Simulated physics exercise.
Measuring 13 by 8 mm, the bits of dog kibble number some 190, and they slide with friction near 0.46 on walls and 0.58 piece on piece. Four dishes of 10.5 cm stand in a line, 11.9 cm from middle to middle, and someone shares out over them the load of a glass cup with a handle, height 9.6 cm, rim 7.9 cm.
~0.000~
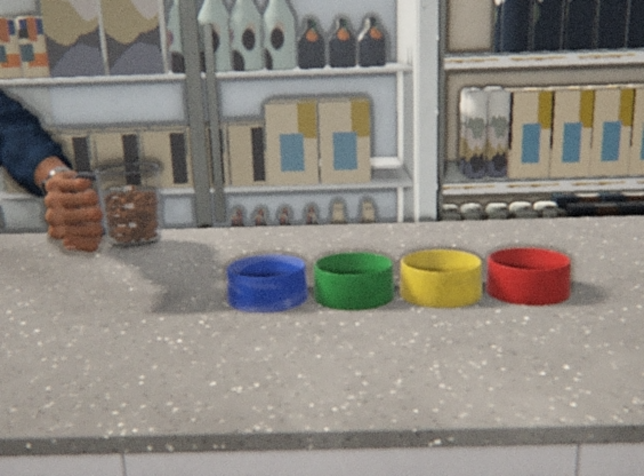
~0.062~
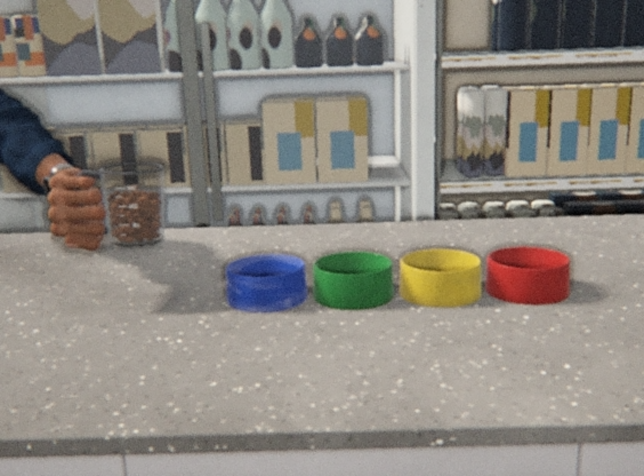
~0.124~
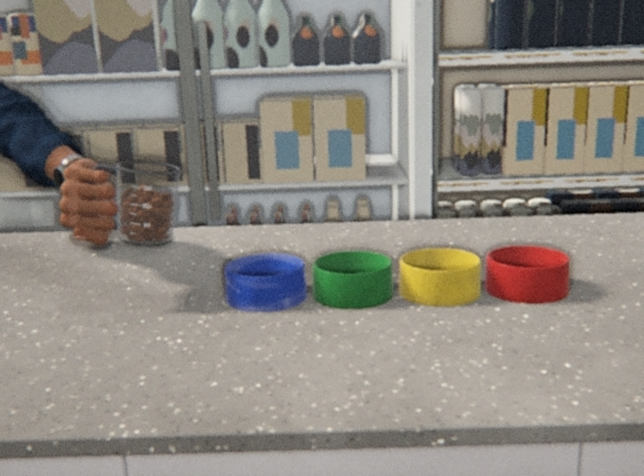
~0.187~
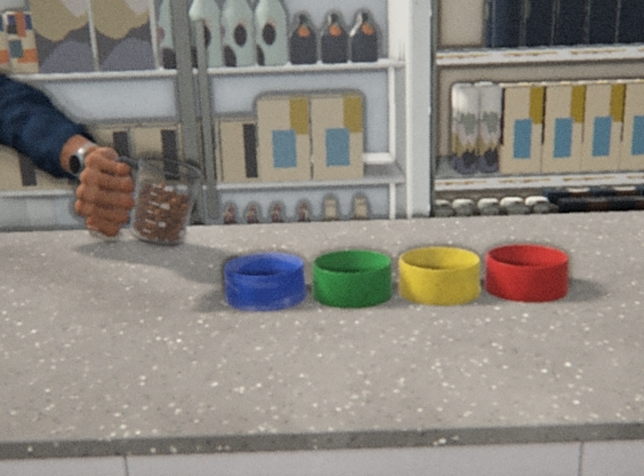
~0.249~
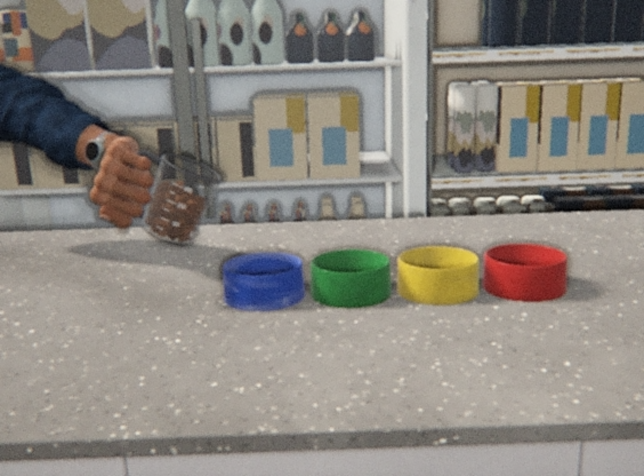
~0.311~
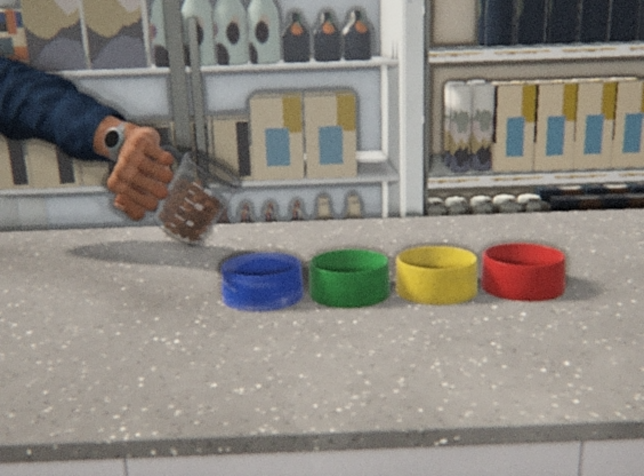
Four small round dishes, blue, green, yellow and red from left to right, stand in a row on a speckled grey counter, seen from the front and slightly above. Behind them, shelves hold boxes and bottles, while a dark-sleeved arm at the left grips a clear glass cup of brown pieces by its handle. The hand moves the cup rightward towards the blue dish, tilting it steadily to the right, as the view drifts very slightly.
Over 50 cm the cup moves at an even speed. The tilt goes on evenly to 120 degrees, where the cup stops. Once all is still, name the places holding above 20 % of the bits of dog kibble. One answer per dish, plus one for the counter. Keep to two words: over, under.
Red: Over, blue: Under, green: Under, yellow: Over, counter: Under.
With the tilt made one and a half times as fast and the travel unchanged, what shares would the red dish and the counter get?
Red 0, counter 10.
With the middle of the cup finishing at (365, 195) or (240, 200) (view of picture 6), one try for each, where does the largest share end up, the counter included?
The largest share ends at yellow first and at blue second.
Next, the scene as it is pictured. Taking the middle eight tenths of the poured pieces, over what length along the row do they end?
Close to 15 centimetres along the dishes.
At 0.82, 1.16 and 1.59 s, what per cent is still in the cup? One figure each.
In order, near 100 %, 30 % and 0 %.
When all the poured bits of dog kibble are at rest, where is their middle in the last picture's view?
Near (467, 280).
After 0.82 s, tilt 104 degrees; cup holds 100 %.
After 1.16 s, tilt 120 degrees; cup holds 30 %, red 5 %, yellow 55 %.
After 1.59 s, tilt 120 degrees; cup holds 0 %, red 40 %, yellow 50 %.
By 2.0 s all is still; red 40 %, blue 0 %, green 0 %, yellow 50 %, counter 10 %.
